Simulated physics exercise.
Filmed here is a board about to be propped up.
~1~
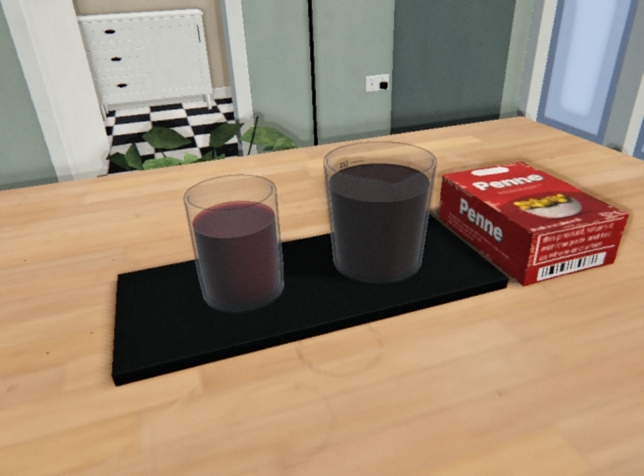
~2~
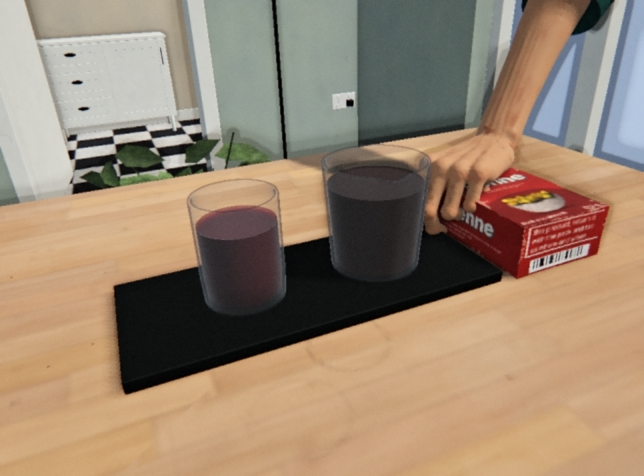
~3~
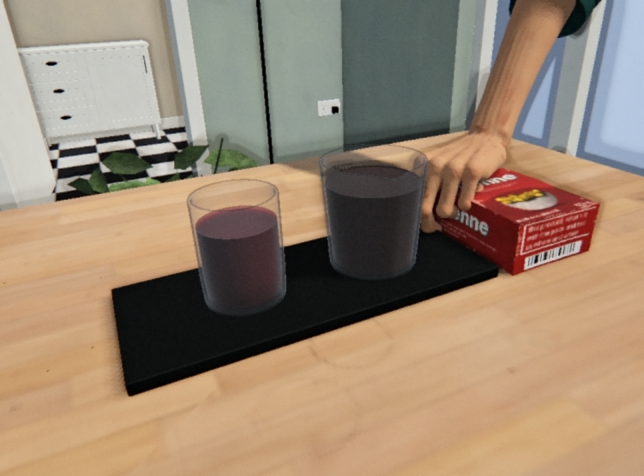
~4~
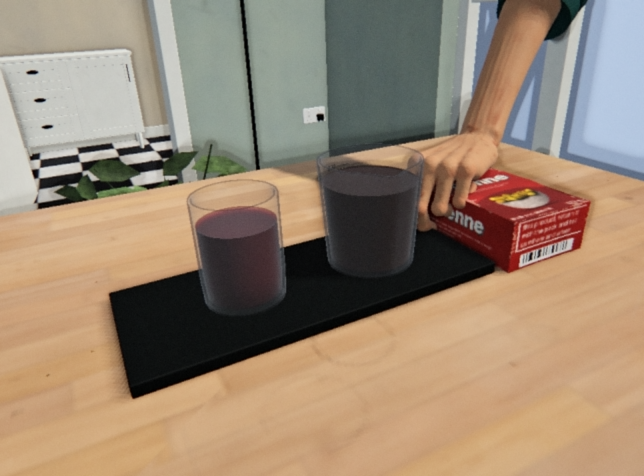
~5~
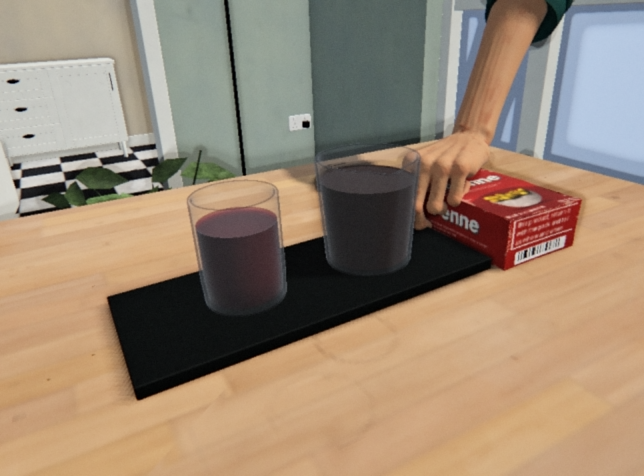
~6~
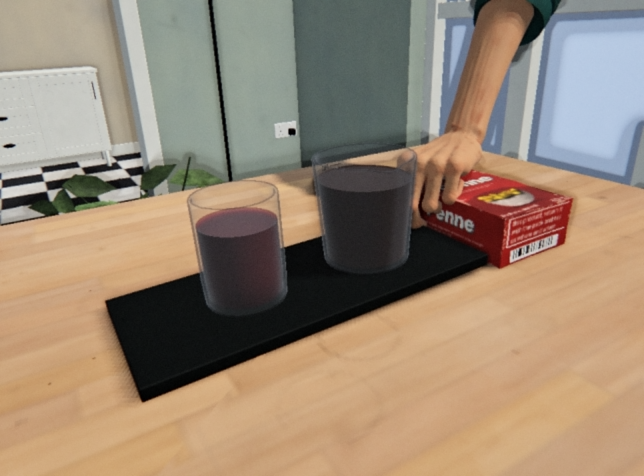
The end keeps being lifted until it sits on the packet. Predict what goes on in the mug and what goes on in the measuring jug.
My prediction: Mug: Nothing pours out; measuring jug: Nothing pours out.
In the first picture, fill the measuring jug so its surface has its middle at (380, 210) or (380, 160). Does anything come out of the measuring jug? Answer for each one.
As listed: Stays dry, slops over.
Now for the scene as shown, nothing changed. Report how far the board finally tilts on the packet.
Roughly 11 degrees.
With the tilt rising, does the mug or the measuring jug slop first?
Pick: The right one.
Soon after, the board slopes by about 6°; mug, nothing has left it; measuring jug, nothing has left it.
Later, the board slopes by about 12°; mug, nothing has left it; measuring jug, nothing has left it.
In the end, the board slopes by about 11°, resting on the packet; mug, nothing has left it; measuring jug, nothing has left it.
